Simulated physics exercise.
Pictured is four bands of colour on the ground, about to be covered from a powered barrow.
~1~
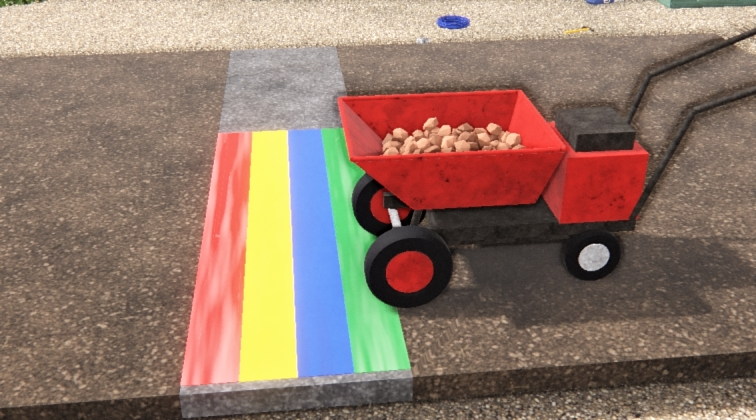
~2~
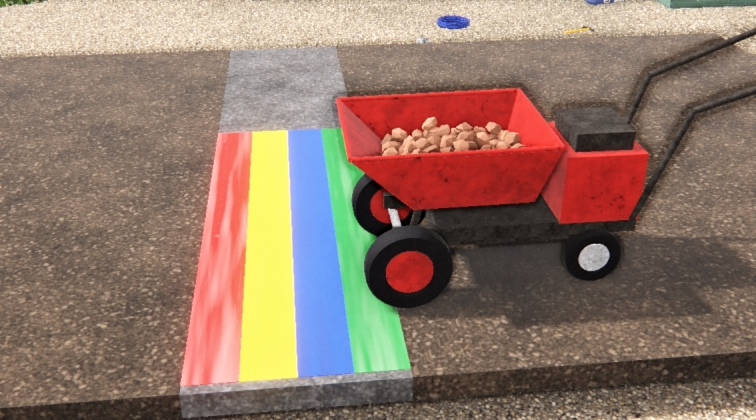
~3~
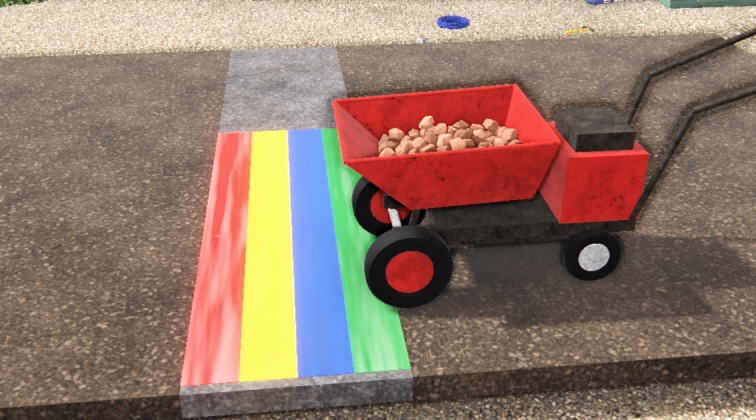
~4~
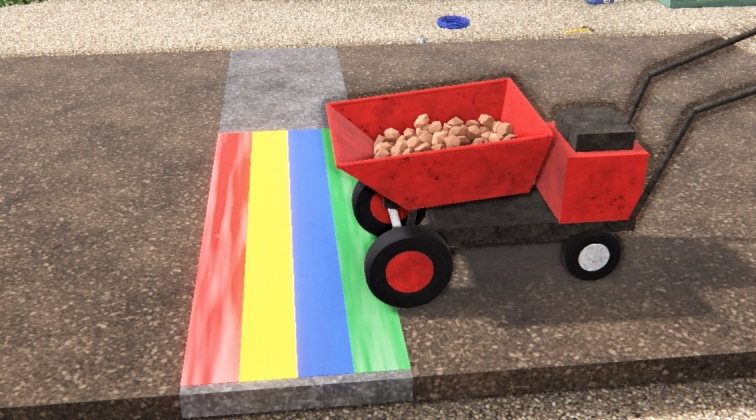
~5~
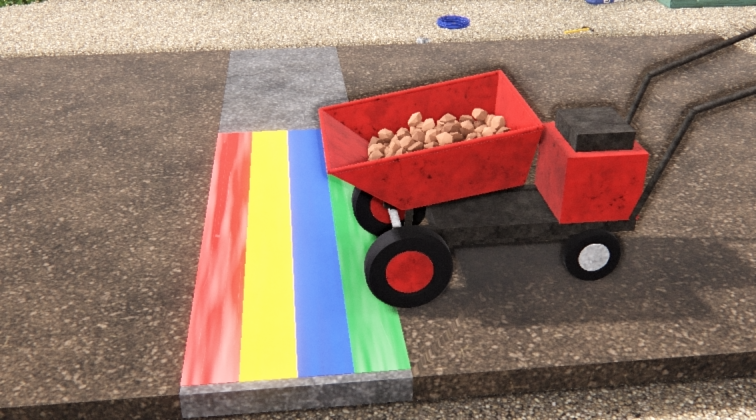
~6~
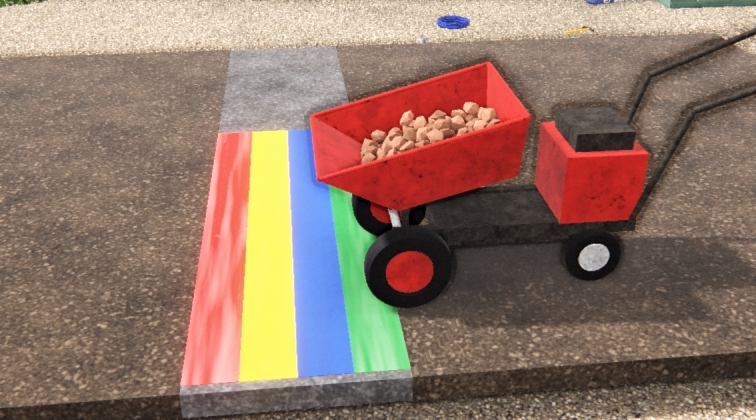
The clip shows a red powered barrow loaded with lumps of rubble beside red, yellow, blue and green strips on the ground; its skip starts level, then gradually tilts down to the left while the wheels stay still.
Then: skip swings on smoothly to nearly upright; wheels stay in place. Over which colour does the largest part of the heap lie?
Over the red one.
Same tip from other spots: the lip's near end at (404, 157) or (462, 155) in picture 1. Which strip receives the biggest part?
Result, place 1: That yellow strip; place 2: The blue one.
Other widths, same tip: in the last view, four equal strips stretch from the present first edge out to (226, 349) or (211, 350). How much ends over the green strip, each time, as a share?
0 % and 0 %.
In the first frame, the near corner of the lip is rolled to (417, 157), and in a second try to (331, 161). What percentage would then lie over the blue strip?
30 % for the first, 0 % for the second.
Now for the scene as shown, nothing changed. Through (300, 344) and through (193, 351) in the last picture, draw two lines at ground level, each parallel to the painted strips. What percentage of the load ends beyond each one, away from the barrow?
80 and 20 in a hundred.
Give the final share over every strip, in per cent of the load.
Green strip about 0 per cent, blue strip about 0 per cent, yellow strip about 20 per cent, red strip about 40 per cent.
Soon after the last picture, skip tipped steeply; all in the skip.
A little later, skip tipped right over; about two thirds in the skip; about a quarter over the yellow strip; a small part over the red strip.
Later still, skip tipped right over; about a quarter in the skip; about a quarter over the yellow strip; about a third over the red strip; about a quarter off the paint.
At rest, skip tipped right over; about a quarter in the skip; none over the green strip; none over the blue strip; about a quarter over the yellow strip; about a third over the red strip; about a quarter off the paint.
